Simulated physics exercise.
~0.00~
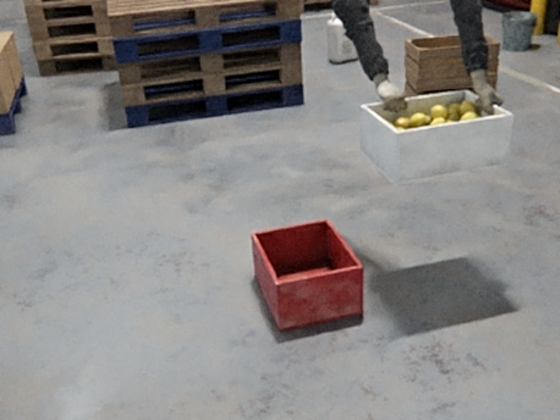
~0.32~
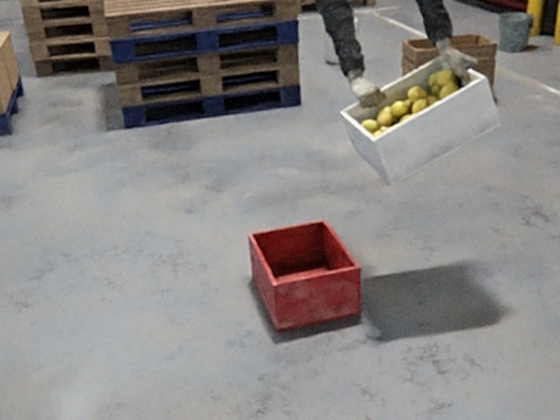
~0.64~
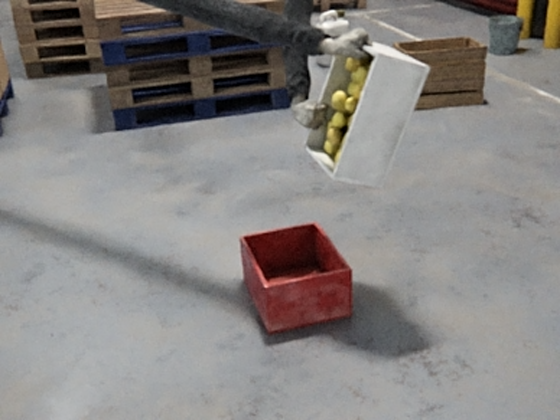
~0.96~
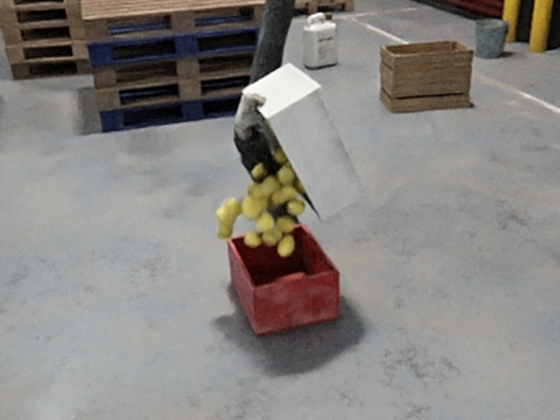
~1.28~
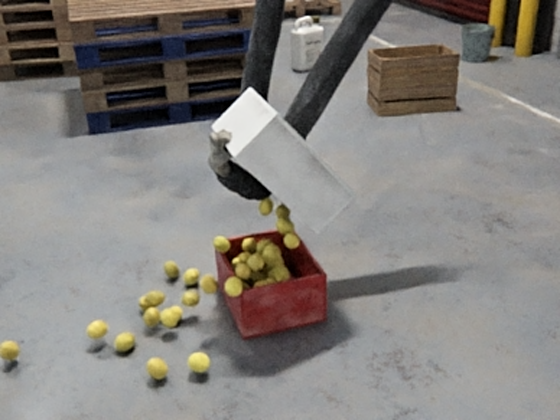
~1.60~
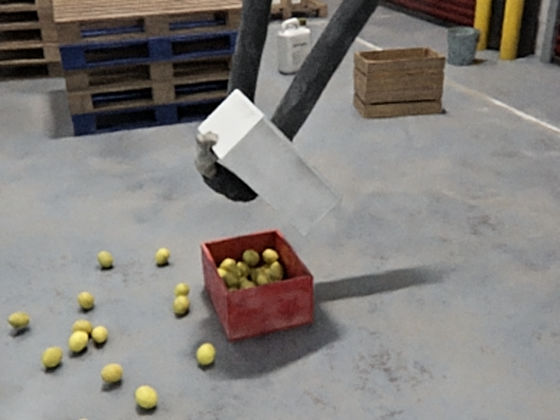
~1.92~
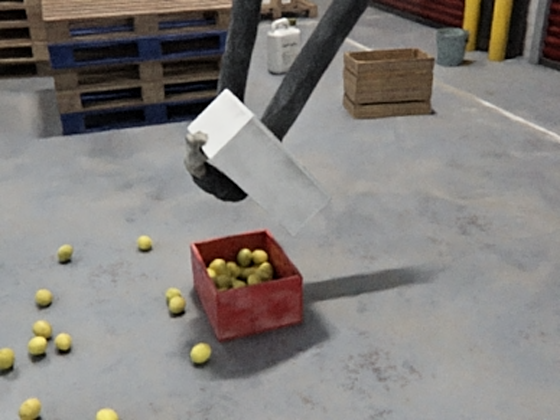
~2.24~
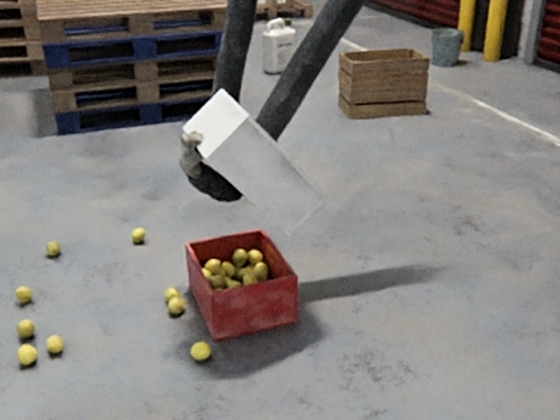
In this clip, gloved hands tilt a white box of lemons over an empty red box on a warehouse floor, tipping it until the fruit pours out; most lemons land inside the red box, while others scatter across the floor, mainly to the left, as the emptied box stays tilted above.
